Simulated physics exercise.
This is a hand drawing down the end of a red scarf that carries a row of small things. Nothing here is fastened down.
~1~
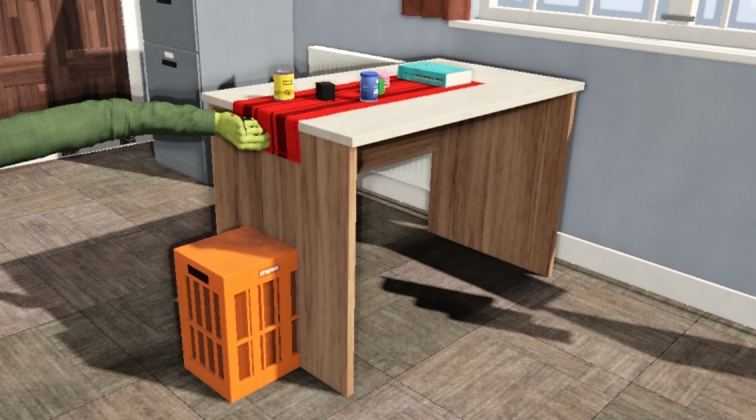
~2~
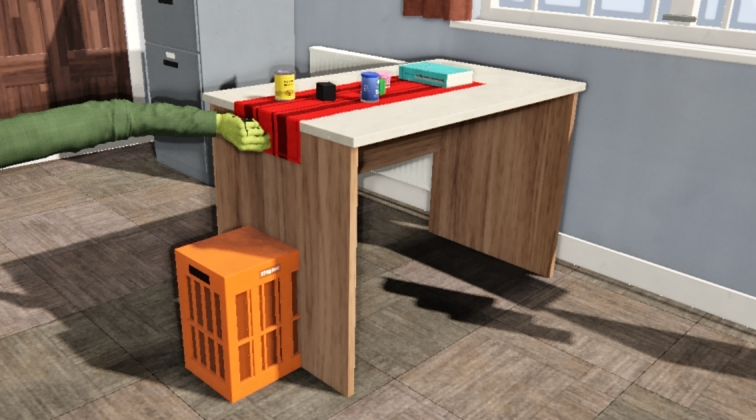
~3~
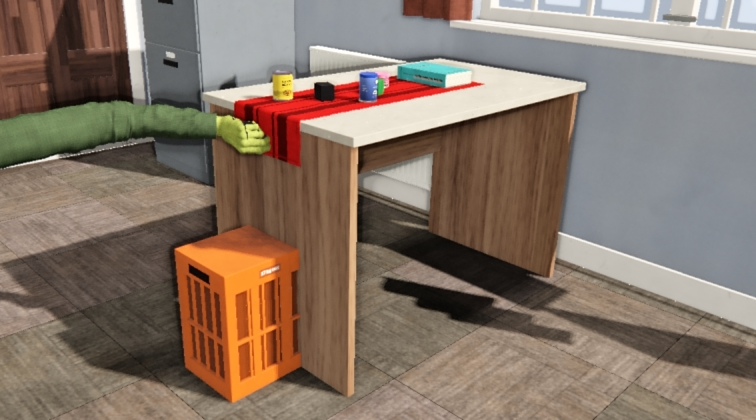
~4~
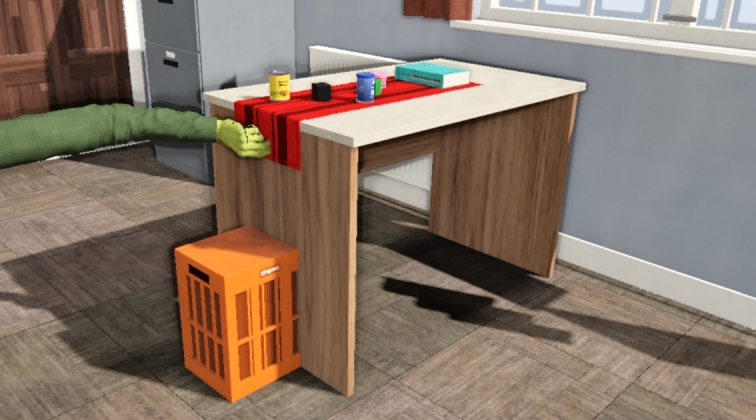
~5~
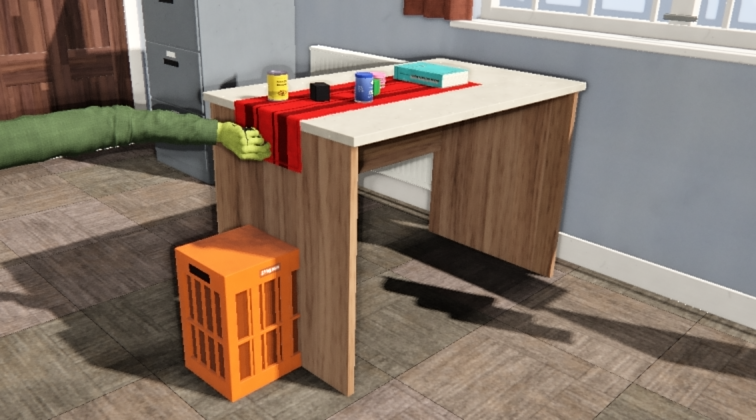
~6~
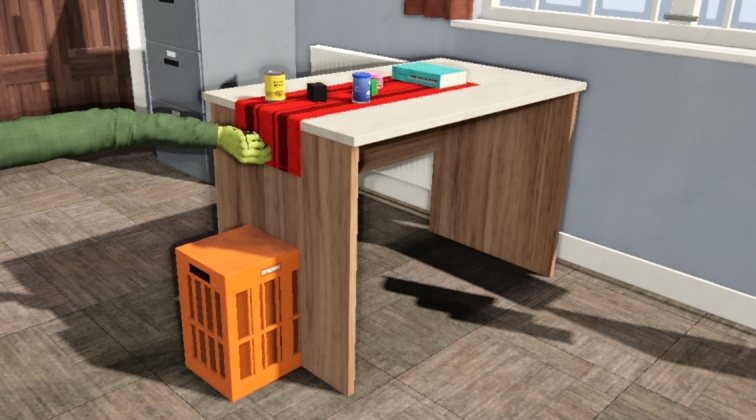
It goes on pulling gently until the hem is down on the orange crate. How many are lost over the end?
It sends two things down.
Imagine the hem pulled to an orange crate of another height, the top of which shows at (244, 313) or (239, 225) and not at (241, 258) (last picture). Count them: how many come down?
It comes to 4 and 1 over the edge.
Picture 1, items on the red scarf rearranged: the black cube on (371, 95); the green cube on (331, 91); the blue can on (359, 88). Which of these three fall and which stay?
I'd say the black cube hangs on, the green cube hangs on, and the blue can hangs on.
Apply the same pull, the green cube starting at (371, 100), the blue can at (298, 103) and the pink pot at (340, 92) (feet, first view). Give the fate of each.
For the green cube it's staying, for the blue can it's falling, for the pink pot it's staying.
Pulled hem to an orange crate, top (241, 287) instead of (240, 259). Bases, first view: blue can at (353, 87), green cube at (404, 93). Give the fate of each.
The blue can stays put, the green cube stays put.
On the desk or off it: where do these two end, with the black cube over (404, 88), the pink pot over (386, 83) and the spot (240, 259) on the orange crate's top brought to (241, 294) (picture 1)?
The black cube? Safe. The pink pot? Safe.
A little later, hem near (268, 204); yellow can gone.
Next, hem on the crate; yellow can and black cube gone.
When it is over, hem on the crate; yellow can and black cube gone. The desk loses two.
